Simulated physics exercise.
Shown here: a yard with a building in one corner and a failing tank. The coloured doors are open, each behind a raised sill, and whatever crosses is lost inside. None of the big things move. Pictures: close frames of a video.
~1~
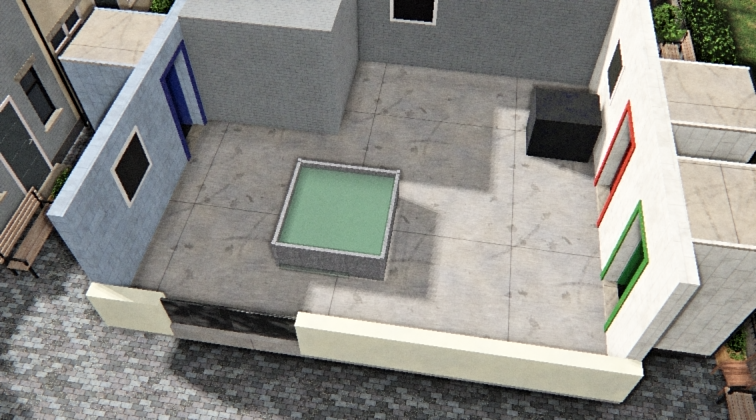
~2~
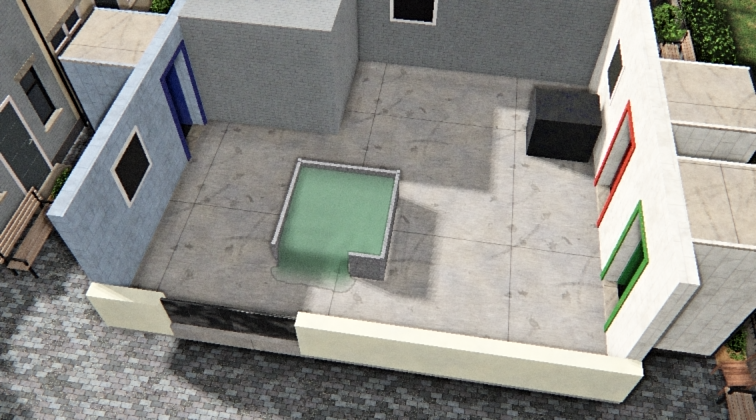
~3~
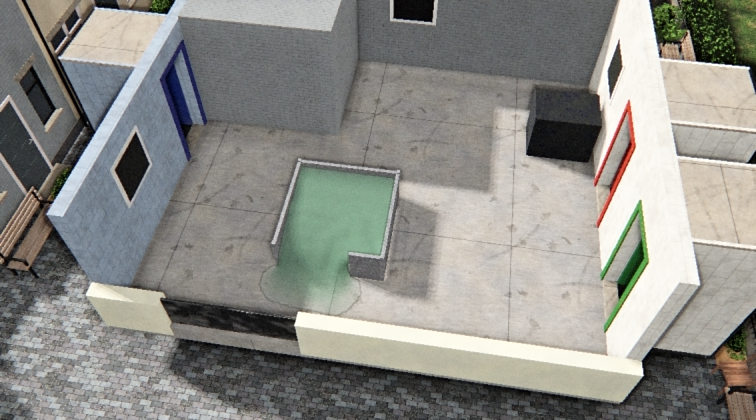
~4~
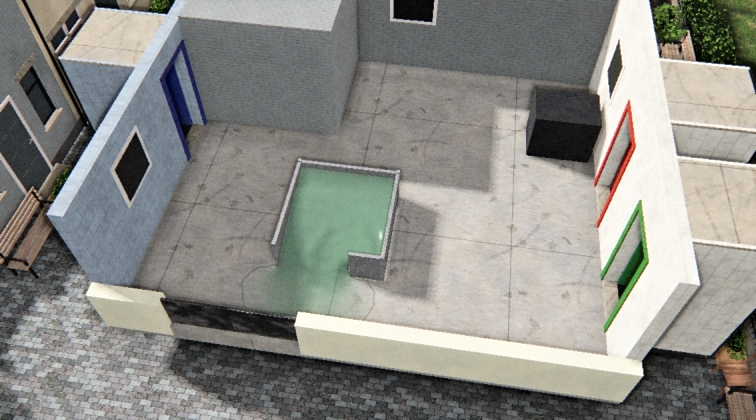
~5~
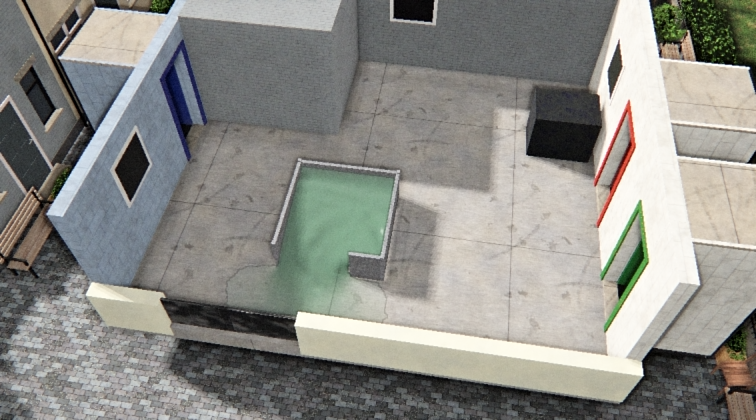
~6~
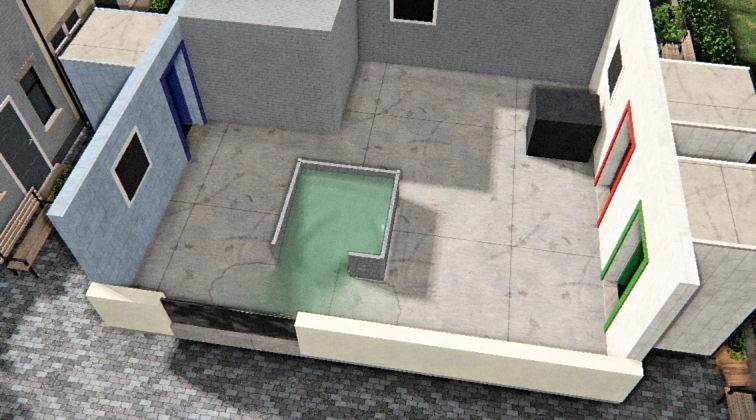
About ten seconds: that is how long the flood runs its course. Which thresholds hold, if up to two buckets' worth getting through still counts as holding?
The red door holds; the green door does not hold; the blue door does not hold.
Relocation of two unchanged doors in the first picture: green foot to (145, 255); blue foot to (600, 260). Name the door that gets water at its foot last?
Last comes the door marked red.
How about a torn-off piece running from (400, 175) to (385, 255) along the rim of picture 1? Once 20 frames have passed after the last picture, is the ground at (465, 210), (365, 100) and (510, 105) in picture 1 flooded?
In the order given: Swamped, untouched and swamped.
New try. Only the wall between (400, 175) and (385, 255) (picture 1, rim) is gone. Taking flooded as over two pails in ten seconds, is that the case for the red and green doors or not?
Red: Exceeds it; green: Exceeds it.
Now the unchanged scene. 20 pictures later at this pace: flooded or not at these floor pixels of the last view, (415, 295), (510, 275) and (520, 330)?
First spot submerged, second spot submerged, third spot submerged.
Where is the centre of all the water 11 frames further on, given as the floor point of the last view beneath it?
It is near (314, 270).
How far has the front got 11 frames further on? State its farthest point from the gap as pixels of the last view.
The front's farthest point is close to (587, 376).
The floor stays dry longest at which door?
Looking at the pictures, the answer is the one in red.
A moment on, water covers 10 % of the floor; the red door not reached, the green door not reached, the blue door not reached.
Next, water covers 25 % of the floor; the red door not reached, the green door not reached, the blue door not reached.
Then, water covers 45 % of the floor; the red door not reached, the green door over two buckets in, the blue door wet at the sill, nothing in.
Later, water covers 60 % of the floor; the red door wet at the sill, nothing in, the green door far over two buckets in, the blue door under two buckets in.
In the end, water covers 80 % of the floor; the red door wet at the sill, nothing in, the green door far over two buckets in, the blue door over two buckets in.
